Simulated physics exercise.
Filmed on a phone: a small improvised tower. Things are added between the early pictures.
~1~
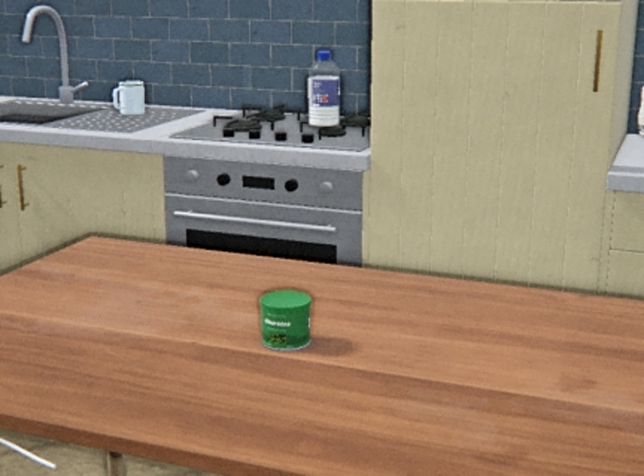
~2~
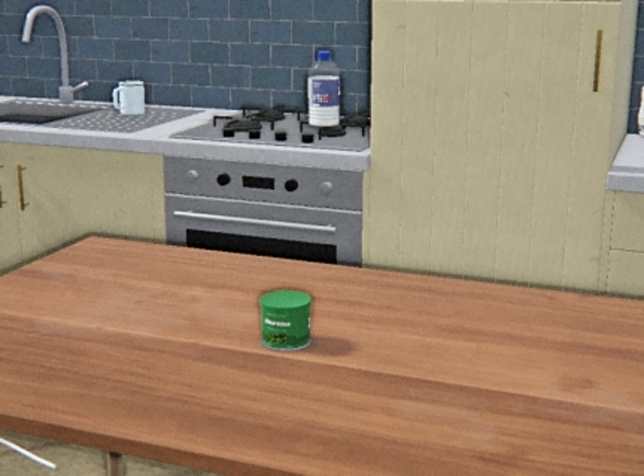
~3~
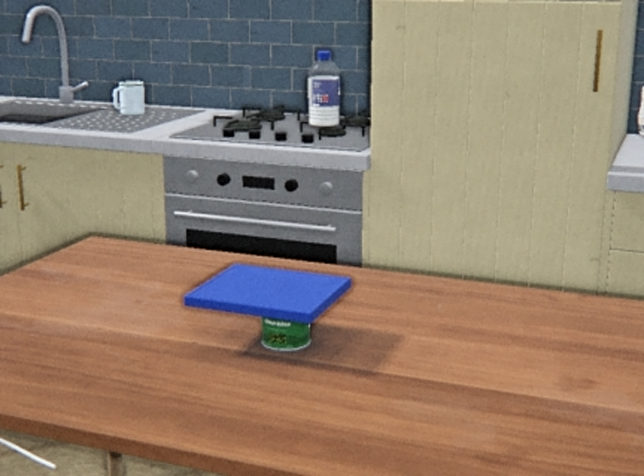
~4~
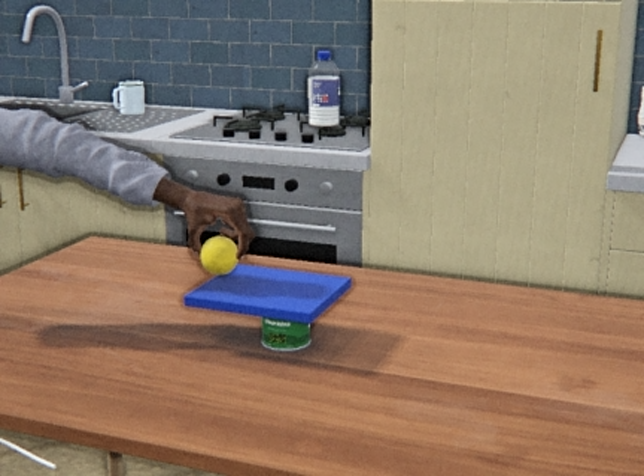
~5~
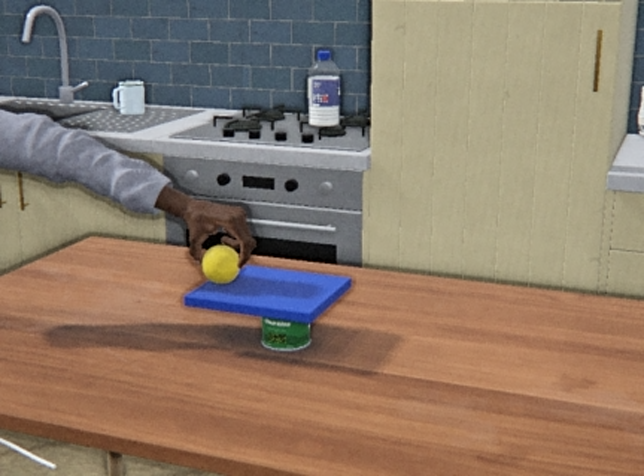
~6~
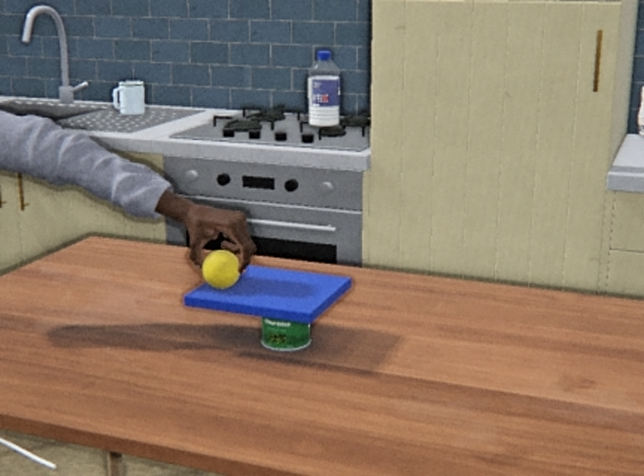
In a kitchen, a green tin stood on a wooden table, then a flat blue lid appeared on top of it, and a hand reached in from the left and lowered a yellow lemon onto the lid's left side.
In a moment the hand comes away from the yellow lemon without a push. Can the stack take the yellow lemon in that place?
Here the stack gives way.
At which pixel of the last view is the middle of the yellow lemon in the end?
Around (182, 318).
Then, 0.30 s later than the last frame, yellow lemon now fallen; blue lid tilted by 30°.
Then, 0.50 s later than the last frame, blue lid tilted by 48°.
Then, 0.60 s later than the last frame, blue lid tilted by 40°.
Then, 1.40 s later than the last frame, blue lid tilted by 38°.
When it is over, fallen, yellow lemon; lying over in the stack, blue lid; green tin as before. End places, in pixels of the last picture, yellow lemon near (182, 319). The stack loses its balance.
